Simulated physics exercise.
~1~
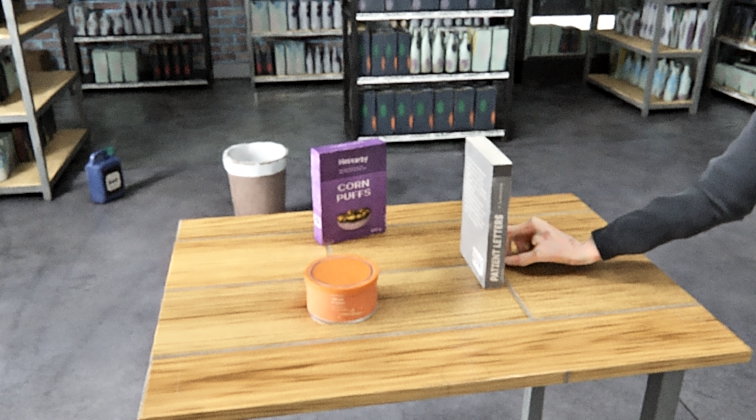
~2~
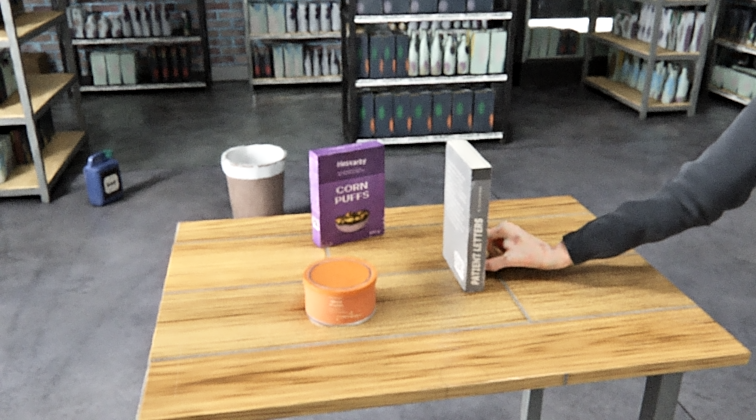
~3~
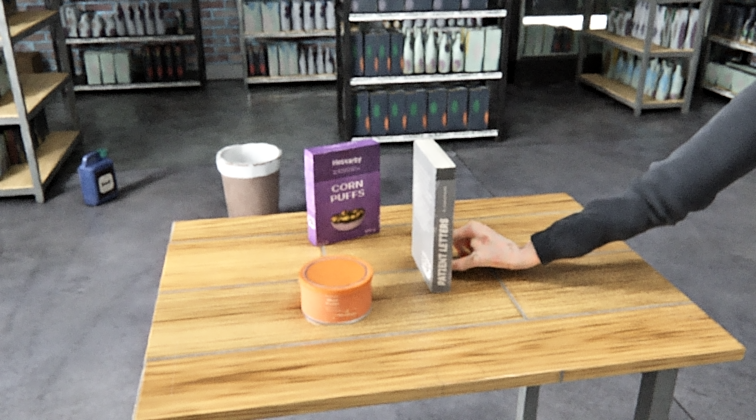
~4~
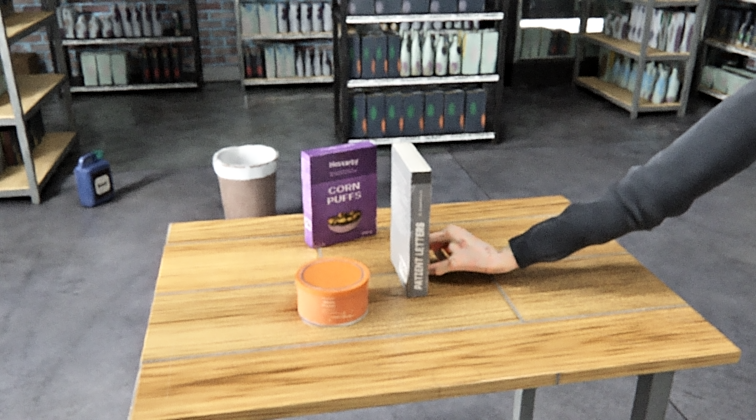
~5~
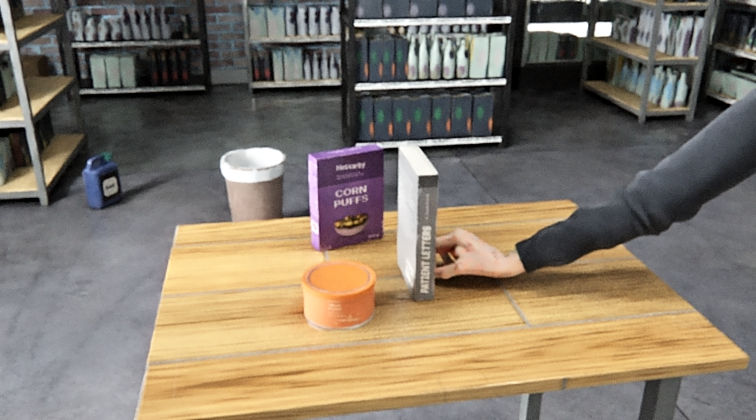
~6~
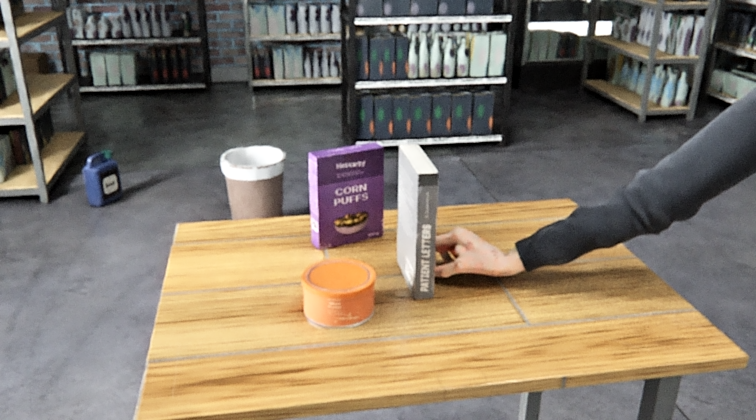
A hand pushing an upright grey book left across a wooden table toward a purple packet and orange tub, leaving it standing.
